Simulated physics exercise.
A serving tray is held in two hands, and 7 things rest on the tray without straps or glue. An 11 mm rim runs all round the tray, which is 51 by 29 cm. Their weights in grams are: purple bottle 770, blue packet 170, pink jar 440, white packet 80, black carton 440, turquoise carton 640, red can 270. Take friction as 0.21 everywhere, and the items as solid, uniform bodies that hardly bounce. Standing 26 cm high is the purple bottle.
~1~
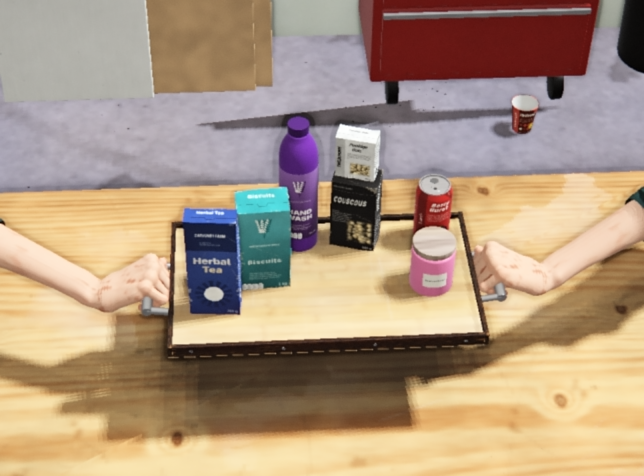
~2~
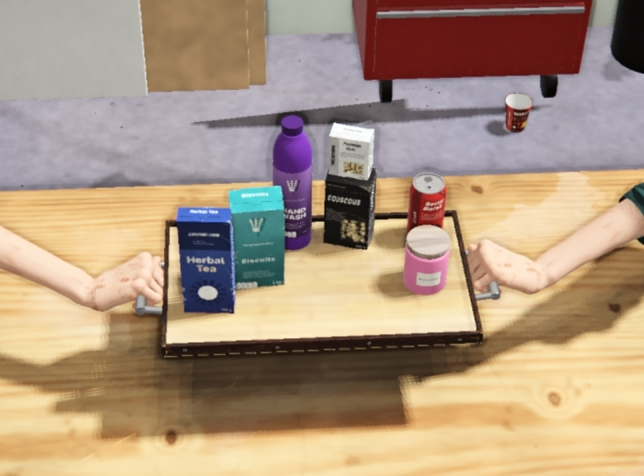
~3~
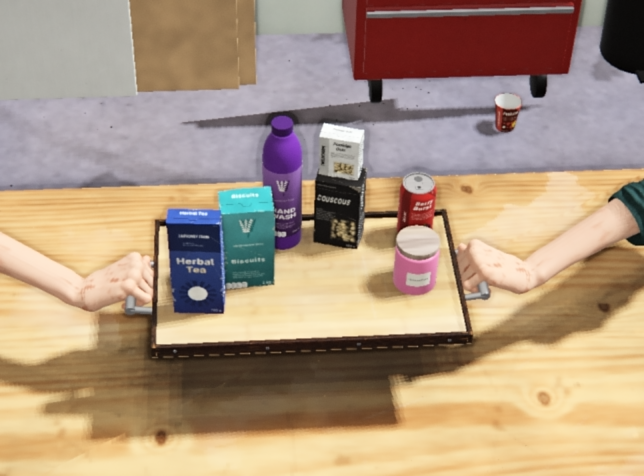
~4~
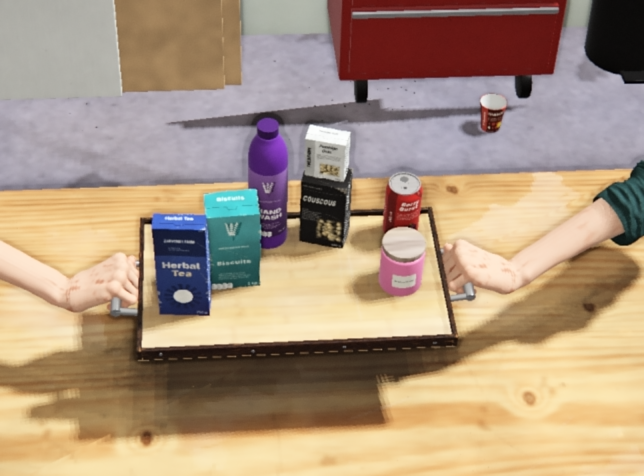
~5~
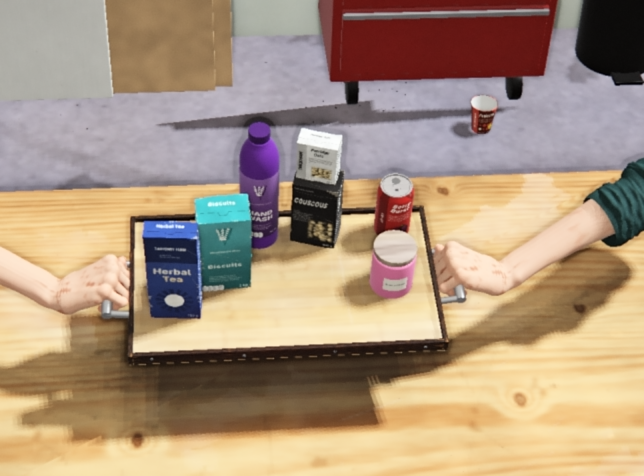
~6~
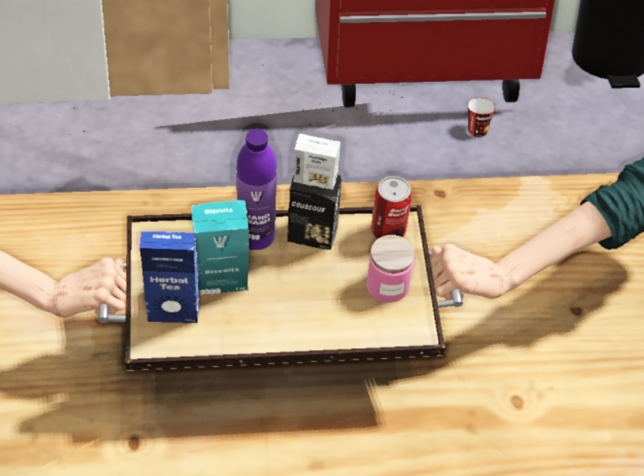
A serving tray held by two hands on its side handles shifts gradually left above a wooden table, carrying cartons, packets, a purple bottle, a red can and a pink jar. It starts level, then its near edge dips gently, while the items keep their places on it.
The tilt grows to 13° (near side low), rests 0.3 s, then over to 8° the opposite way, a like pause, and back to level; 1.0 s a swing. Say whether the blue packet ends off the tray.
In the end the blue packet ends up off the tray.
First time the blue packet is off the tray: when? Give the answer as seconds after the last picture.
Around 0.5 seconds.
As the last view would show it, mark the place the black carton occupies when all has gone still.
Roughly at (319, 244) in the last picture.
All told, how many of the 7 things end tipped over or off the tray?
The count is 2.
Then, 0.50 s after the last picture, tilt 13°, near edge down; blue packet now off the tray; white packet slid 4 cm; turquoise carton slid 2 cm.
Then, 0.70 s after the last picture, tilt 13°, near edge down; white packet tipped 11° from how it sat; turquoise carton slid 5 cm; purple bottle slid 4 cm.
Then, 0.90 s after the last picture, tilt 10°, near edge down; white packet on its side; turquoise carton slid 8 cm; purple bottle slid 7 cm.
Then, 1.30 s after the last picture, tilt 3°, far edge down; white packet on its side; turquoise carton slid 11 cm; purple bottle slid 10 cm.
At rest, off the tray, blue packet; tipped over on the tray, white packet; not toppled but over 5 cm from the start, purple bottle, pink jar, black carton, turquoise carton and red can.
